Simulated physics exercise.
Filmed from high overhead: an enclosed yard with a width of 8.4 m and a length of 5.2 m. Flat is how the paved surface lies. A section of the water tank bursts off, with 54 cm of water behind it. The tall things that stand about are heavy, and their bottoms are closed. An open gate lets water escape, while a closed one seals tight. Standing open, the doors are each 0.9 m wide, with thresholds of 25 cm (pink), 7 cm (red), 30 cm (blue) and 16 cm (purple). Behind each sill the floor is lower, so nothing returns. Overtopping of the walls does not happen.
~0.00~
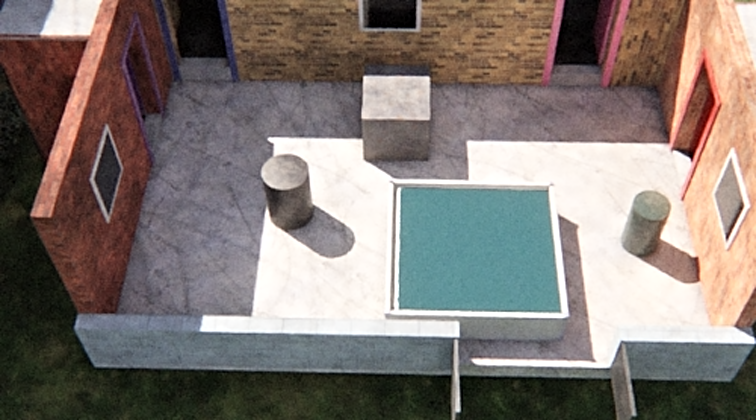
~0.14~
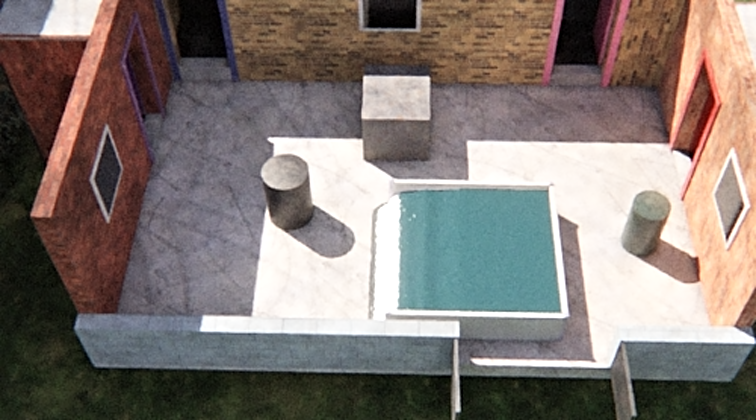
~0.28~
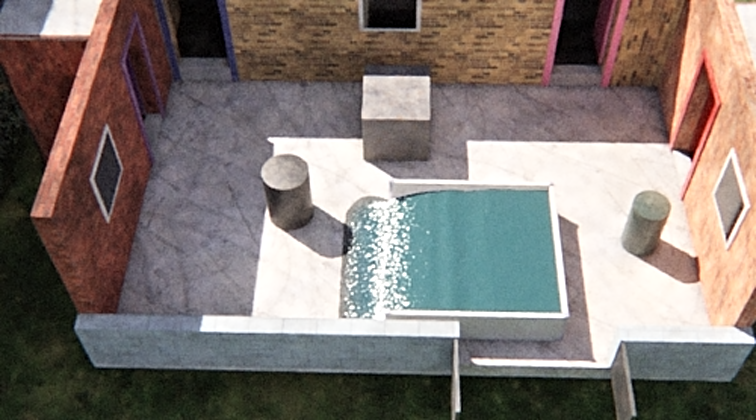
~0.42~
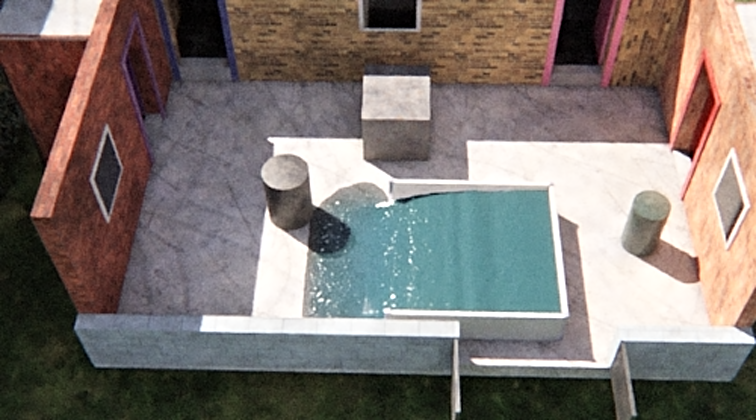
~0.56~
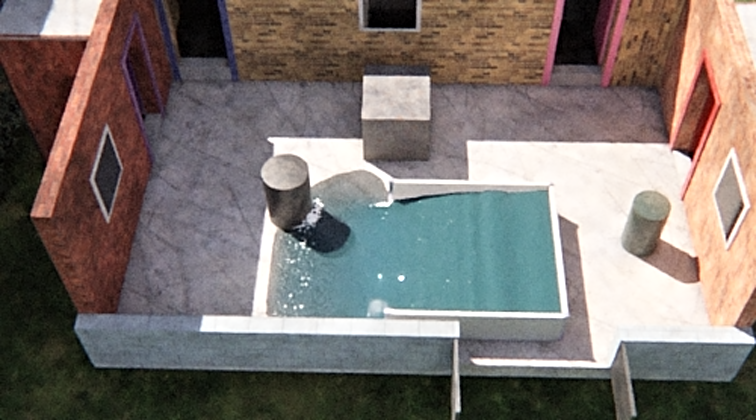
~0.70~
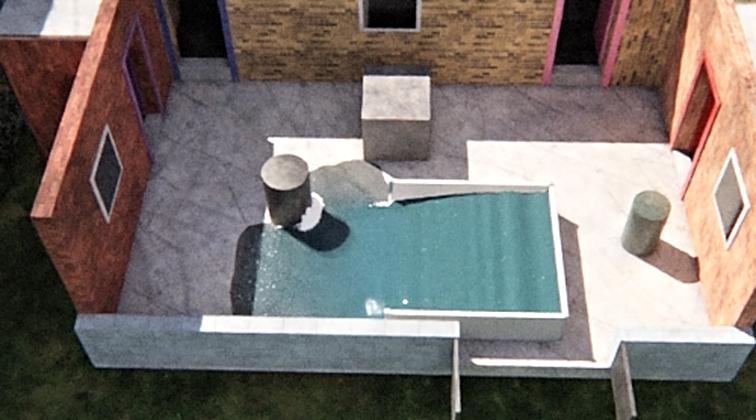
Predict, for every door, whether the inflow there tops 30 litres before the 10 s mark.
Prediction: At the pink door it falls short of 30 litres; at the red door it falls short of 30 litres; at the blue door it falls short of 30 litres; at the purple door it falls short of 30 litres.
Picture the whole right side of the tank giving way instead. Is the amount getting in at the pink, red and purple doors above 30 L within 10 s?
Then pink would come out on the low side, red on the high side and purple on the low side.
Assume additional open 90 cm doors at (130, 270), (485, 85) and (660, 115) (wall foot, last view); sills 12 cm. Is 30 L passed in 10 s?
In turn: Beyond it, short of it, short of it.
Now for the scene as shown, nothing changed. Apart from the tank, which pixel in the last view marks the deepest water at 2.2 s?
Pixel (111, 341), about.
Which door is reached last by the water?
Lab note: Last arrival at the red door.
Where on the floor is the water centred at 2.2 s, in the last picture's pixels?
The water's centre is around (335, 264).
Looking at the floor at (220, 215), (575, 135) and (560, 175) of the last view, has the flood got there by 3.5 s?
Listed in turn: Swamped / spared so far / spared so far.
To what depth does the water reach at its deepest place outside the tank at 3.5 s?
Max depth: About 32 centimetres.
After 1.4 s water covers 30 % of the floor and is deepest (32 cm) near (314, 222); pink door not reached, red door not reached, blue door not reached, purple door not reached.
After 2.2 s water covers 40 % of the floor and is deepest (43 cm) near (111, 341); pink door not reached, red door not reached, blue door not reached, purple door not reached.
After 3.5 s water covers 50 % of the floor and is deepest (32 cm) near (111, 341); pink door not reached, red door not reached, blue door 14 cm at the sill, 0 L in, purple door 9 cm at the sill, 0 L in.
After 6.0 s water covers 55 % of the floor and is deepest (26 cm) near (356, 113); pink door not reached, red door not reached, blue door 20 cm at the sill, 0 L in, purple door 12 cm at the sill, 0 L in.
After 10.0 s water covers 85 % of the floor and is deepest (13 cm) near (168, 102); pink door 3 cm at the sill, 0 L in, red door 6 cm at the sill, 0 L in, blue door 11 cm at the sill, 0 L in, purple door 9 cm at the sill, 3 L in.
